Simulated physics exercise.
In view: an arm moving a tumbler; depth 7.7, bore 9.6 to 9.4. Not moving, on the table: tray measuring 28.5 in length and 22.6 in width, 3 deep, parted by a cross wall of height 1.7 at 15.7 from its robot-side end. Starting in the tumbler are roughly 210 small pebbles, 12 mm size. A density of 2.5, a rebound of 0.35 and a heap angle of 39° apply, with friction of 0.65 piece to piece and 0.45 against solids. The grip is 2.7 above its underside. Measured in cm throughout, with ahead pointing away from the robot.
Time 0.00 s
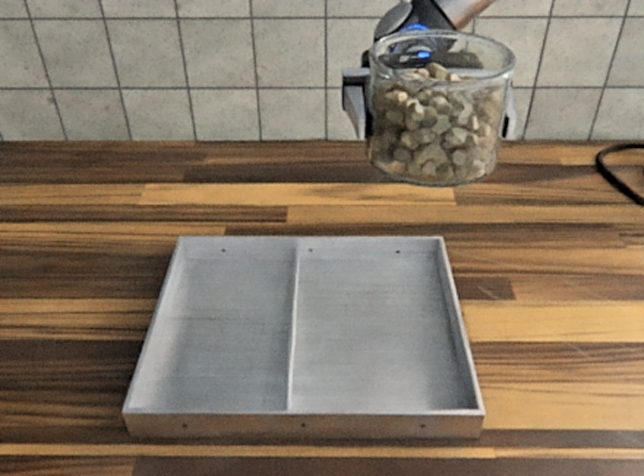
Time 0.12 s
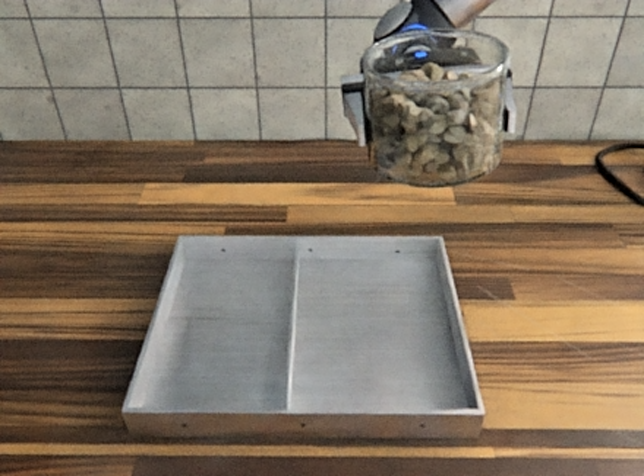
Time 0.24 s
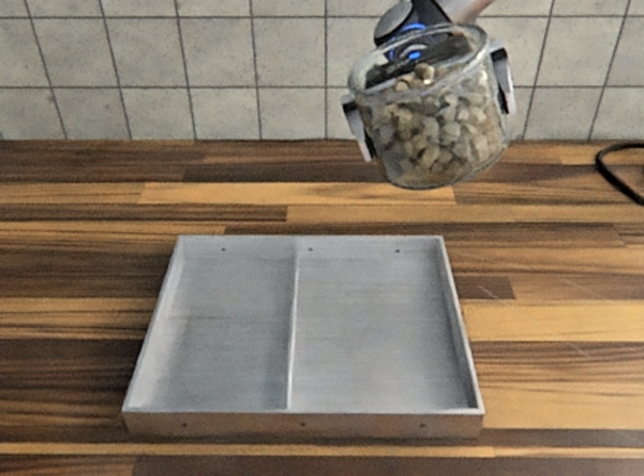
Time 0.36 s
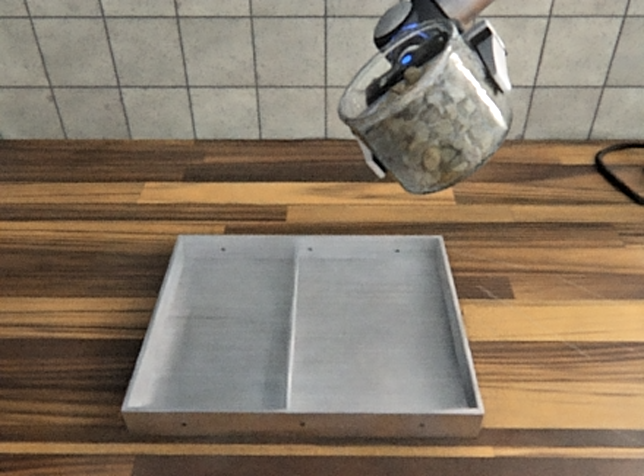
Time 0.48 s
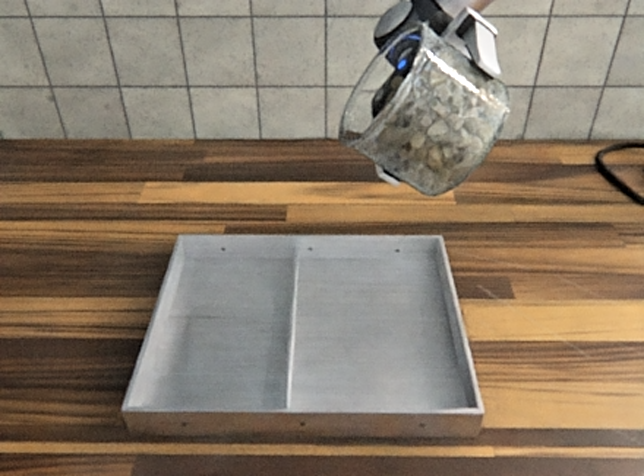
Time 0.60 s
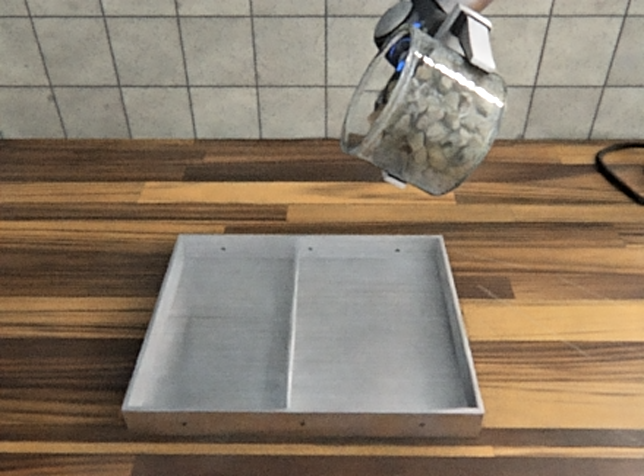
Above an empty divided metal tray, an arm tilts a clear tumbler of pebbles leftward.
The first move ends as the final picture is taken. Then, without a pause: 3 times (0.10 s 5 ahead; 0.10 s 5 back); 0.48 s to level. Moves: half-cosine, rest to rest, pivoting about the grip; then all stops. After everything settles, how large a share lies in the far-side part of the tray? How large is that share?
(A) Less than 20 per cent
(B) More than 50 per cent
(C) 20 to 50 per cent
(C) 20 to 50 per cent.
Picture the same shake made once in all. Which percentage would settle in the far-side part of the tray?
It would come to around 25 %.
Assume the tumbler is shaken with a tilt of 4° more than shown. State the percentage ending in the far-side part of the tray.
Close to 40 in a hundred, I'd say.
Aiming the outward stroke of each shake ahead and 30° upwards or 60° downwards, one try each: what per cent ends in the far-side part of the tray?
70 and 10 %.
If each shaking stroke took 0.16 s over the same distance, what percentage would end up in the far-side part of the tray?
Estimate: Near 10 per cent.
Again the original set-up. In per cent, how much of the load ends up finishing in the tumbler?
Roughly 50 per cent.
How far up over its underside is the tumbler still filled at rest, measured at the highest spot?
About 6.5 cm.
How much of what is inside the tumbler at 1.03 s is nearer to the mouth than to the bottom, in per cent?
Some 40 percent is in that half.
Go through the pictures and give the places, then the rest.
In the first picture, tumbler middle at (436, 108), level; upper third of the load around (438, 99), from x 375 to 495, top at y 70; 208 in the tumbler.
In the second picture, tumbler middle at (434, 108), tilted 6° forward; upper third of the load around (442, 101), from x 380 to 490, top at y 70.
In the third picture, tumbler middle at (430, 108), tilted 21° forward; upper third of the load around (447, 96), from x 375 to 490, top at y 70.
In the fourth picture, tumbler middle at (425, 110), tilted 40° forward; upper third of the load around (449, 94), from x 375 to 490, top at y 60.
In the fifth picture, tumbler middle at (422, 113), tilted 55° forward; upper third of the load around (446, 93), from x 375 to 490, top at y 60.
In the sixth picture, tumbler middle at (421, 114), tilted 61° forward; upper third of the load around (443, 94), from x 375 to 485, top at y 65; 208 in the tumbler.
By 1.03 s, tilted 61° forward, highest piece 25 above the table; 128 in the tumbler, 48 in the far-side part, 6 in the robot-side part, 2 on the table or floor, 24 in flight or on a rim.
By 1.46 s, tilted 26° forward, highest piece 27 above the table; 100 in the tumbler, 64 in the far-side part, 29 in the robot-side part, 15 on the table or floor.
By 1.88 s, level, highest piece 27 above the table; 100 in the tumbler, 64 in the far-side part, 29 in the robot-side part, 15 on the table or floor.
By 2.93 s, level, highest piece 27 above the table; 100 in the tumbler, 64 in the far-side part, 29 in the robot-side part, 15 on the table or floor.
Final count, 100 in the tumbler, 64 in the far-side part, 29 in the robot-side part, 15 on the table or floor. That is 31 % in the far-side part of the tray.
